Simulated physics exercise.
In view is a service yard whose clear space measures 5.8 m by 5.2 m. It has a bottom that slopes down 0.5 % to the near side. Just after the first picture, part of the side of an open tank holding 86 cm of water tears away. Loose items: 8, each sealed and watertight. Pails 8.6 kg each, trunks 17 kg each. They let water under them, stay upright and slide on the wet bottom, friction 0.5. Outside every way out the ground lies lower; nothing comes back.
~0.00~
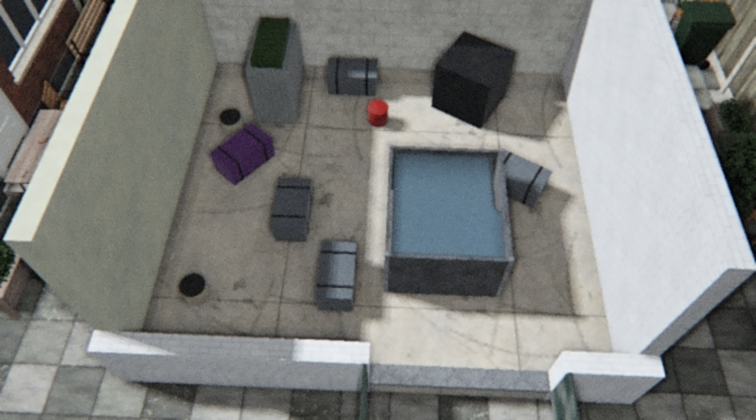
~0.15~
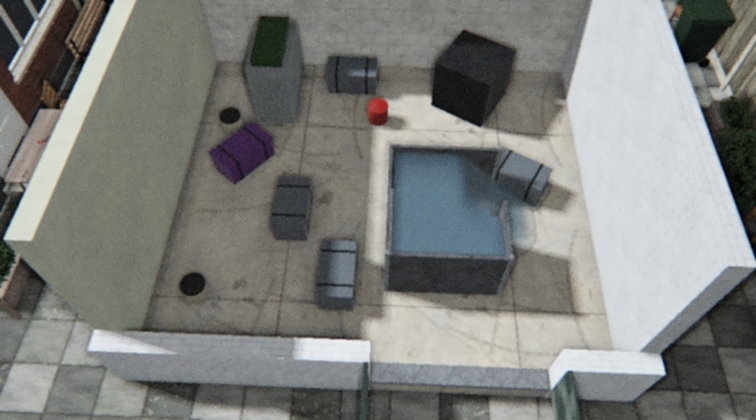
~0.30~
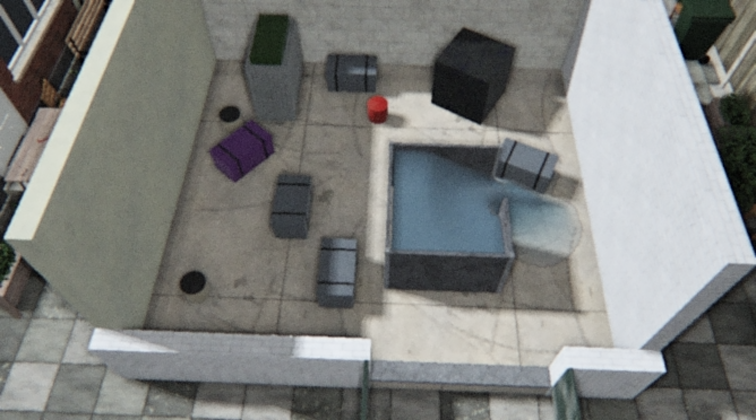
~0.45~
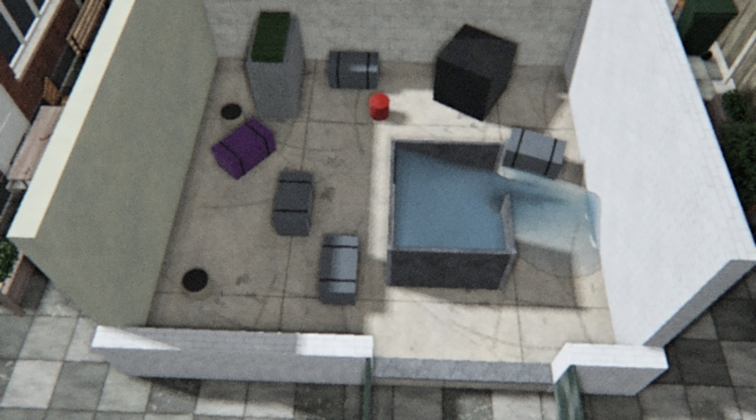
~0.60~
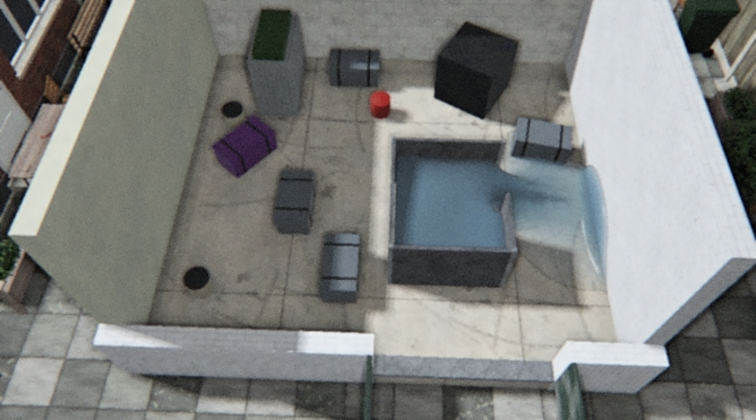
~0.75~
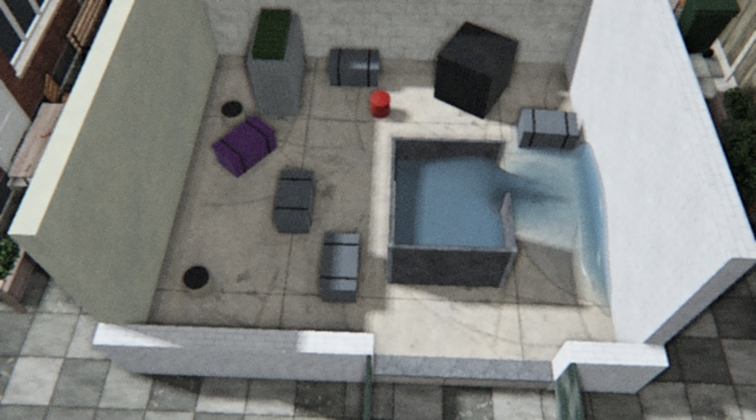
Water pours from an open tank's broken right side, pushing a grey trunk toward the white wall.
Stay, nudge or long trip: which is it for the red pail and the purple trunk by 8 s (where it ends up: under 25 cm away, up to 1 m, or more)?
Red pail - next to no motion; purple trunk - a short hop.
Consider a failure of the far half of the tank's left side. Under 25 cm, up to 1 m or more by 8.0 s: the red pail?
Then the red pail stays put.
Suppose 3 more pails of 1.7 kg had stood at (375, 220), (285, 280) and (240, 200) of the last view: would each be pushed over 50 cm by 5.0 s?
Going through them in the order asked, they come out shy of the mark, shy of the mark and shy of the mark.
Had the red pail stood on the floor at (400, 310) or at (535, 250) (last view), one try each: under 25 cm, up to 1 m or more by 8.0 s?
From the first spot it goes a long way, and from the second it does not really budge.
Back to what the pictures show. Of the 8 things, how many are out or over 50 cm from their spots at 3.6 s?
The answer is 1.
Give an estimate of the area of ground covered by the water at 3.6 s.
Wet area: Approx. 18 m2.
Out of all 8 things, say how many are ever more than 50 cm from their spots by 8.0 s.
It adds up to 2.
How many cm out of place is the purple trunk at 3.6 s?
I'd put it at around 0 cm.
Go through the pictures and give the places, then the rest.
The red pail at (378, 107), on the bottom; the purple trunk at (241, 145) rests on the ground; 2.2 m2 under water; 0 of 8 have shifted, in the first picture.
The red pail at (378, 106) rests on the ground; the purple trunk at (241, 144), on the bottom; water covers 2.8 m2; 0 of 8 have shifted, in the second picture.
The red pail at (378, 104) rests on the ground; the purple trunk at (241, 143), on the bottom; water covers 3.5 m2; 1 of 8 have shifted, in the third picture.
The red pail at (380, 101), on the bottom; the purple trunk at (242, 140) rests on the ground; water covers 4.4 m2; 1 of 8 have shifted, in the fourth picture.
The red pail at (381, 99), on the bottom; the purple trunk at (243, 138), on the bottom; water covers 4.9 m2; 1 of 8 have shifted, in the fifth picture.
The red pail at (380, 98), on the bottom; the purple trunk at (243, 138), on the bottom; 5.3 m2 under water; 1 of 8 have shifted, in the sixth picture.
After 1.6 s the red pail is near (380, 98), 0.0 m from its start, aground; the purple trunk is near (243, 138), 0.0 m from its start, aground; 0 of 8 are out; 1 afloat.
After 3.6 s the red pail is near (380, 98), 0.0 m from its start, aground; the purple trunk is near (243, 138), 0.0 m from its start, aground; 0 of 8 are out; 1 afloat.
After 5.6 s the red pail is near (380, 98), 0.0 m from its start, aground; the purple trunk is near (243, 138), 0.0 m from its start, aground; 0 of 8 are out; 1 afloat.
After 8.0 s the red pail is near (380, 98), 0.0 m from its start, aground; the purple trunk is near (207, 127), 0.6 m from its start, afloat; 0 of 8 are out; 2 afloat.
